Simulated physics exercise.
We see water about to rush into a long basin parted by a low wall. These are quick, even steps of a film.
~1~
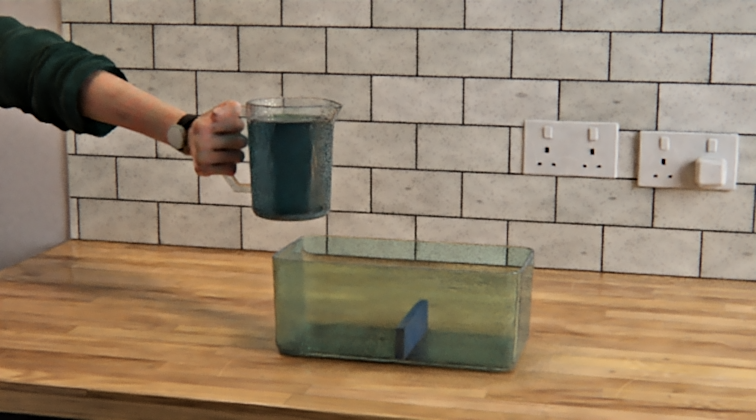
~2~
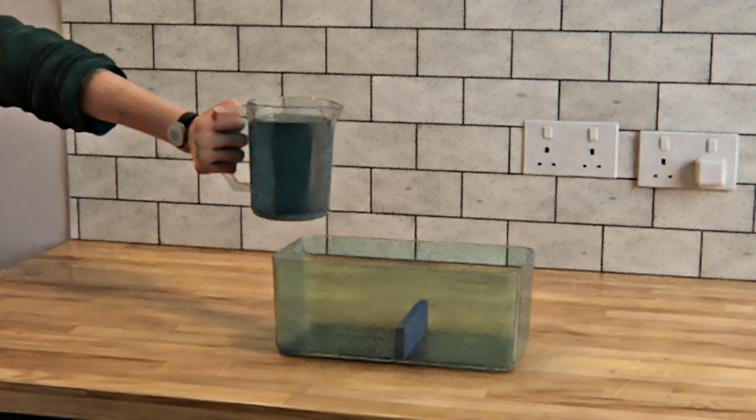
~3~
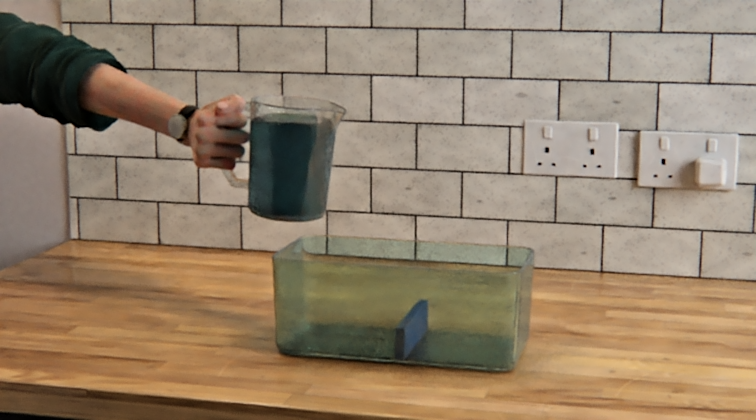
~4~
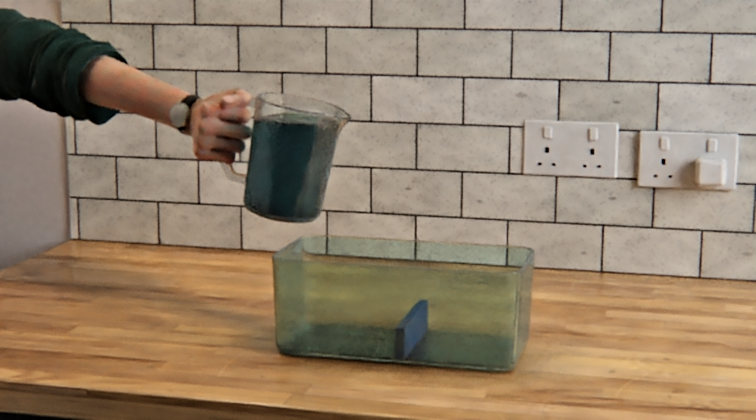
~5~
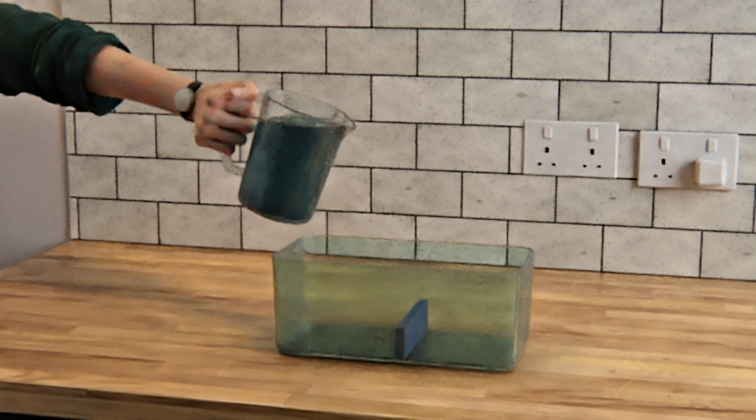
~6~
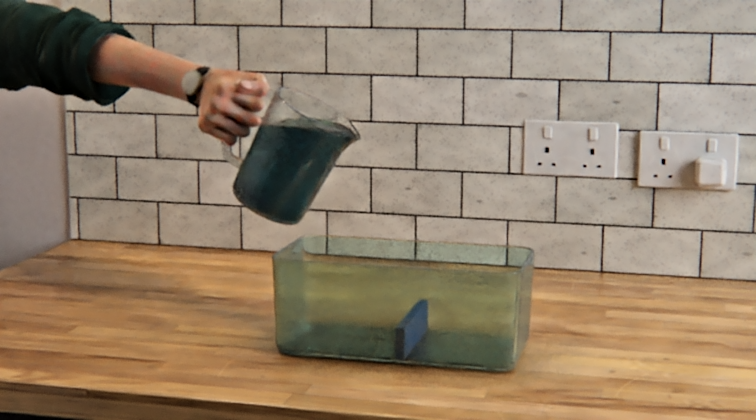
We see a hand holding a clear jug of dark blue liquid above a glass basin with a low blue divider on a wooden counter, and the hand gradually tilts the jug to the right.
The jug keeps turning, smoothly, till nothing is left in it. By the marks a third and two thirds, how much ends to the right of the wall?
The share right of the wall is between a third and two thirds.
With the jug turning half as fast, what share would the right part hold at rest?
Near 55 %.
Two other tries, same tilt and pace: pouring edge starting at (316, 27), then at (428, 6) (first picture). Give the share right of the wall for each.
Near 45 % and 50 %.
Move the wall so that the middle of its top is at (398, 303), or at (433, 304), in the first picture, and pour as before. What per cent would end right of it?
Roughly 80 per cent, and 0 per cent.
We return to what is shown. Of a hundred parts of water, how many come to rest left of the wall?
About 50 per cent.
A moment on, the jug is tipped on its side and 73 per cent is still to pour, 5 is left of the wall and 6 right of it.
Next, the jug is tipped on its side and 35 per cent is still to pour, 24 is left of the wall and 26 right of it.
Then the jug is tipped on its side and 14 per cent is still to pour, 32 is left of the wall and 48 right of it.
Later the jug is tipped on its side and 5 per cent is still to pour, 42 is left of the wall and 51 right of it.
In the end 48 per cent lies left of the wall, 51 right of it and 0 outside.
